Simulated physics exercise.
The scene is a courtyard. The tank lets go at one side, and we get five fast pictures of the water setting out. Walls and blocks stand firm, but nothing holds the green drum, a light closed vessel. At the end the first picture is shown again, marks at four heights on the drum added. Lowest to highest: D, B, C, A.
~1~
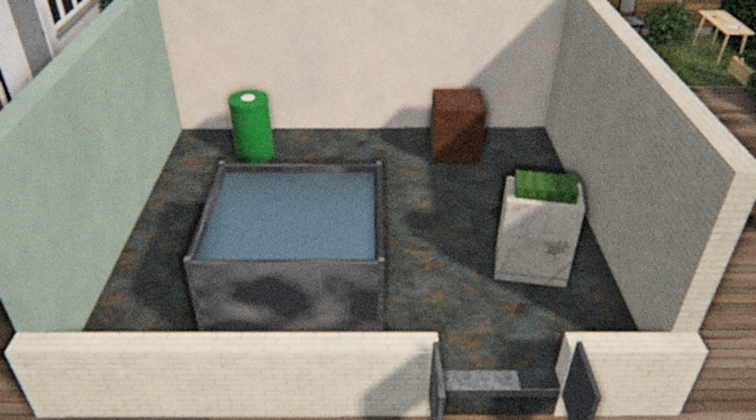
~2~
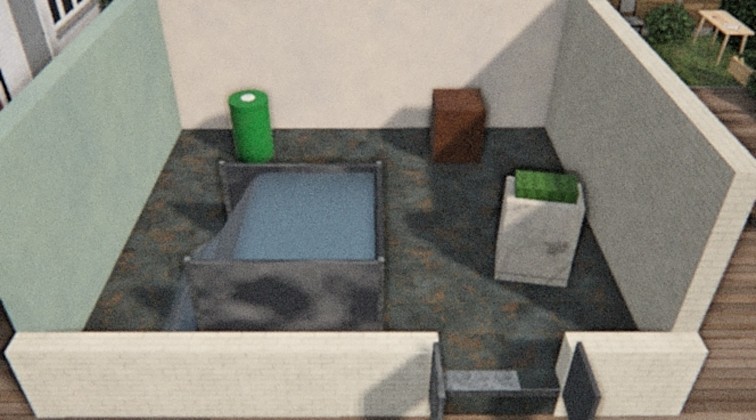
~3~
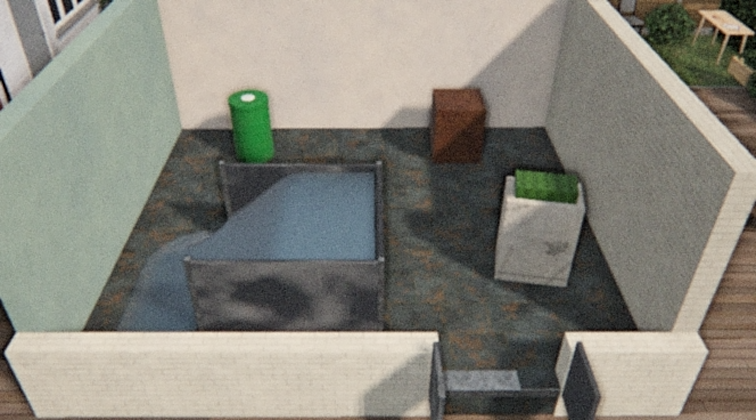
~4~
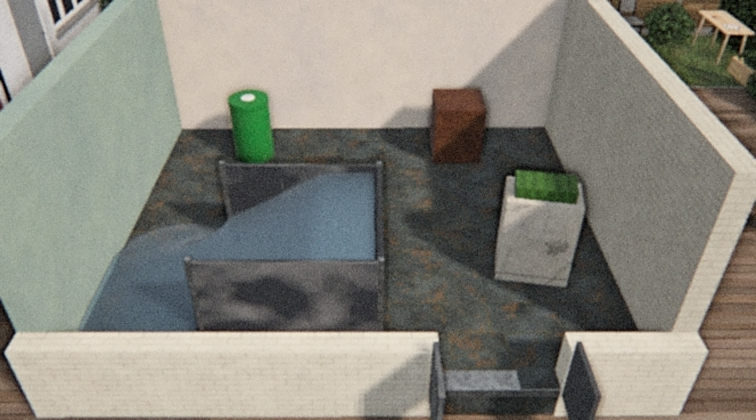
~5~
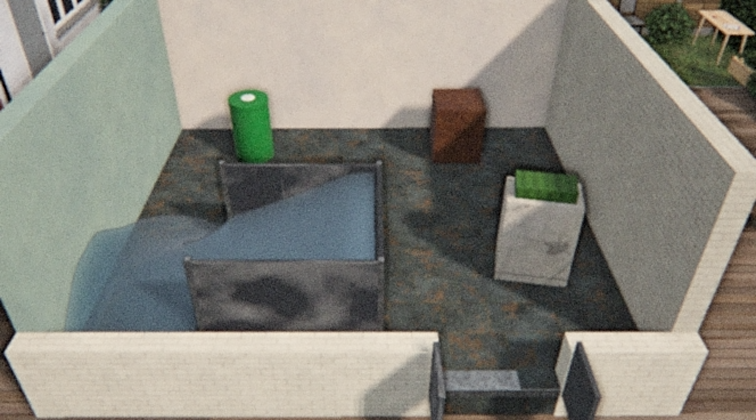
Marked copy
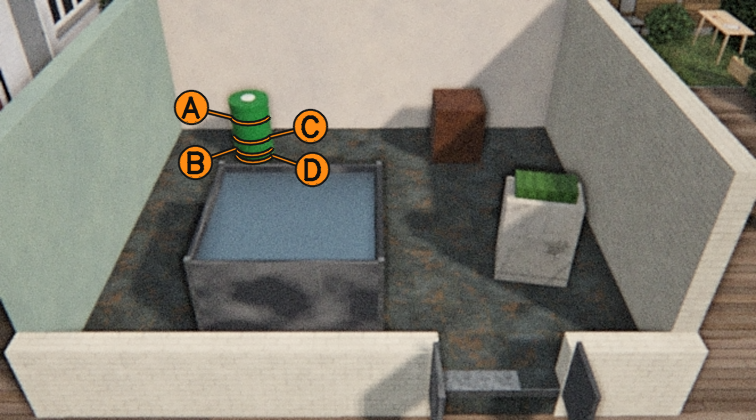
Blue water pouring out of the left side of a square grey tank and spreading across the courtyard floor to the pale green wall.
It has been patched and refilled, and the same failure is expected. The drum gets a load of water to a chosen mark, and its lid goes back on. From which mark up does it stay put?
The answer is line A.
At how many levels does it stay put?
One of the four.
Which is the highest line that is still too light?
C.
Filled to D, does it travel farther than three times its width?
Yes, clearly.
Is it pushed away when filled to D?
Yes.
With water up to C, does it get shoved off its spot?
Yes, that goes wrong.
In orange, A at (247, 123); B at (251, 155); C at (250, 143); D at (252, 162); from the bottom up D, B, C, A.
Choosing A, it does not move.
Choosing B, it is pushed about 5 times its own width away.
Choosing C, it is pushed about its own width away.
Choosing D, it is pushed about 4 times its own width away.
